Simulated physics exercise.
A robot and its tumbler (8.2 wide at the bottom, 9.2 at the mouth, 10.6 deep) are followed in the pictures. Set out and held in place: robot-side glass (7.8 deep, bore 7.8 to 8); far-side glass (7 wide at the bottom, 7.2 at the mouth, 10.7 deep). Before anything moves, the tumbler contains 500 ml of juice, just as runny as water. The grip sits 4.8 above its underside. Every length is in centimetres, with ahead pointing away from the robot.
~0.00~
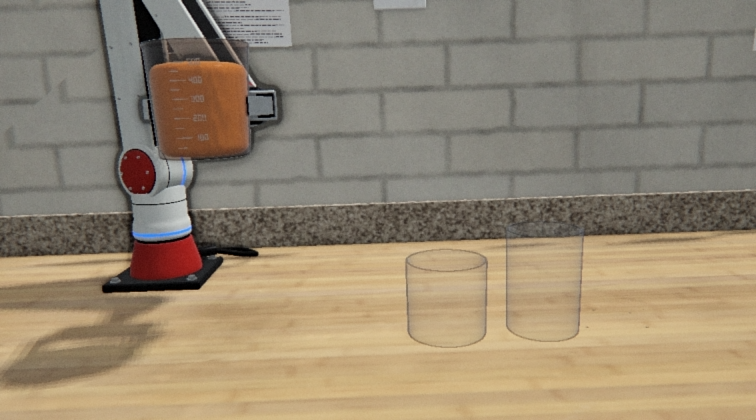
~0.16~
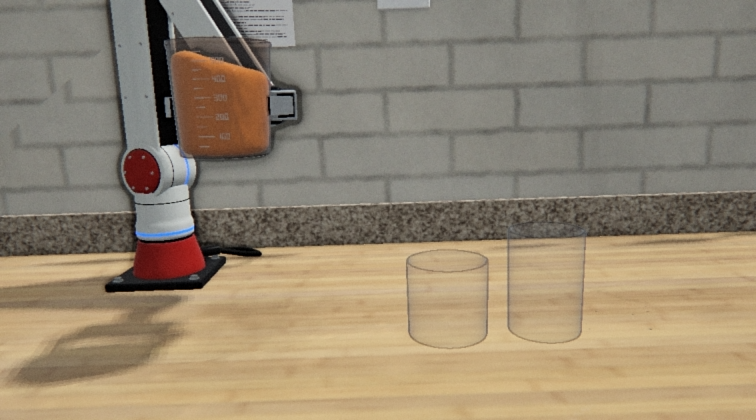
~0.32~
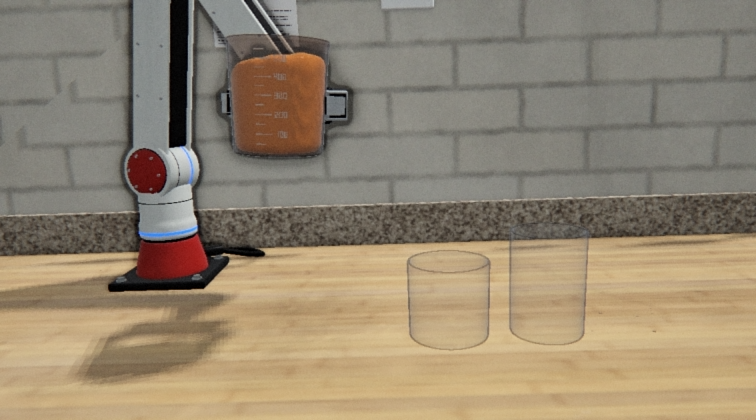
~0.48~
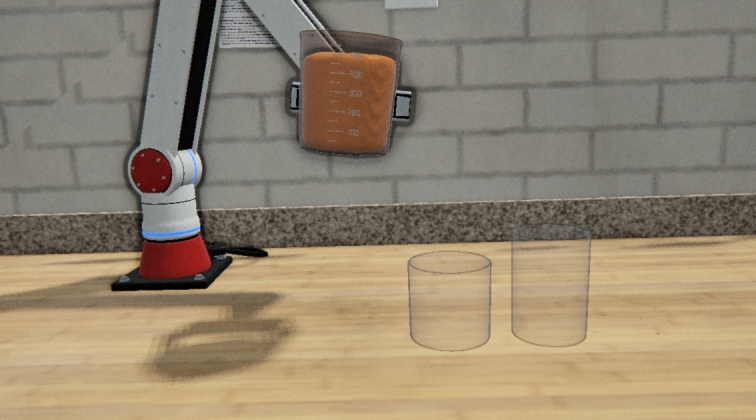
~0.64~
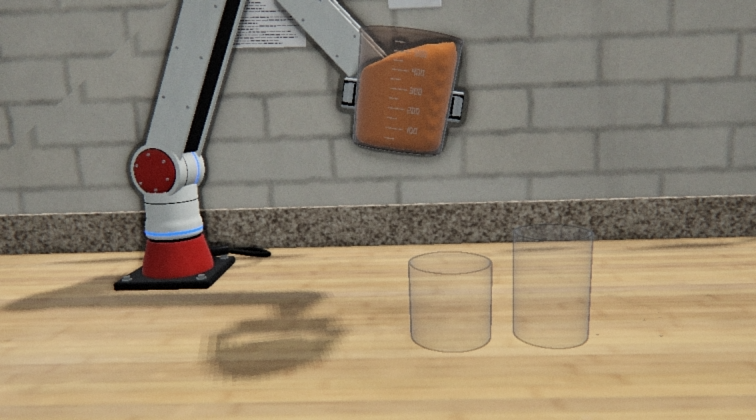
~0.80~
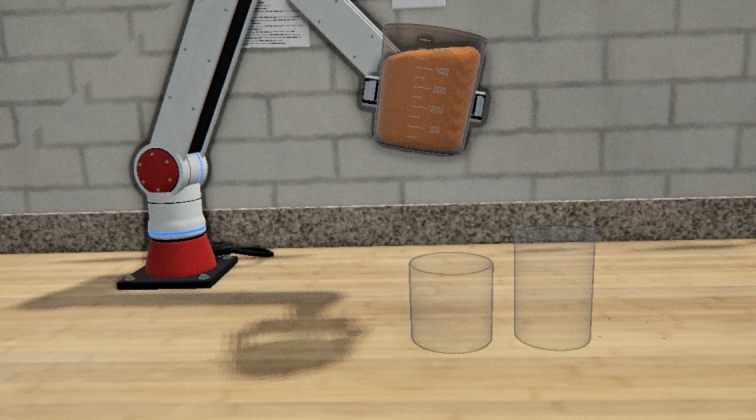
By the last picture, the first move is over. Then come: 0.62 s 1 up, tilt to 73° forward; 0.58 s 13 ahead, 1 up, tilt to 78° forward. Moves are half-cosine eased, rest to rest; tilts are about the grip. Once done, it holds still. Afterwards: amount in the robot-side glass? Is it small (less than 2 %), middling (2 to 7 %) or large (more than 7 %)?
It is small.
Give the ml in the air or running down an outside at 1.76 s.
Estimate: About 60 ml.
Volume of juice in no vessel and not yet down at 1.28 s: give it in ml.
Reading: Near 40 ml.
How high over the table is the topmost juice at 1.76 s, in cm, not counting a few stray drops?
Max height: Near 26 cm above the table.
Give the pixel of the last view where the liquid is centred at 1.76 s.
Roughly (540, 178).
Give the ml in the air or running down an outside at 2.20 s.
Some 50 ml.
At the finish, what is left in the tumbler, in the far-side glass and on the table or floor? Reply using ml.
The amounts come to around 60, 130 and 310 ml respectively.
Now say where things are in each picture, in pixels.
Tumbler middle at (201, 102), level; upper third of the juice around (199, 78), from x 150 to 245, top at y 65; 505 ml in the tumbler, in the first picture.
Tumbler middle at (223, 101), level; upper third of the juice around (214, 76), from x 170 to 265, top at y 55, in the second picture.
Tumbler middle at (279, 99), tilted 3° forward; upper third of the juice around (281, 73), from x 235 to 325, top at y 55, in the third picture.
Tumbler middle at (348, 97), tilted 7° forward; upper third of the juice around (348, 71), from x 305 to 395, top at y 55, in the fourth picture.
Tumbler middle at (404, 94), tilted 9° forward; upper third of the juice around (413, 68), from x 360 to 455, top at y 45, in the fifth picture.
Tumbler middle at (426, 93), tilted 10° forward; upper third of the juice around (432, 67), from x 380 to 480, top at y 45; 505 ml in the tumbler, in the sixth picture.
By 1.28 s, tilted 65° forward, liquid up to 29 above the table; 450 ml in the tumbler, 10 ml in the far-side glass, 40 ml in the air or running down outside.
By 1.76 s, tilted 76° forward, liquid up to 54 above the table; 250 ml in the tumbler, 130 ml in the far-side glass, 65 ml on the table or floor, 55 ml in the air or running down outside.
By 2.20 s, tilted 78° forward, liquid up to 24 above the table; 235 ml on the table or floor, 130 ml in the far-side glass, 85 ml in the tumbler, 50 ml in the air or running down outside.
By 3.00 s, tilted 78° forward, liquid up to 24 above the table; 305 ml on the table or floor, 130 ml in the far-side glass, 65 ml in the tumbler, 5 ml in the air or running down outside.
Final state, 310 ml on the table or floor, 130 ml in the far-side glass, 60 ml in the tumbler. That is 0 % in the robot-side glass.
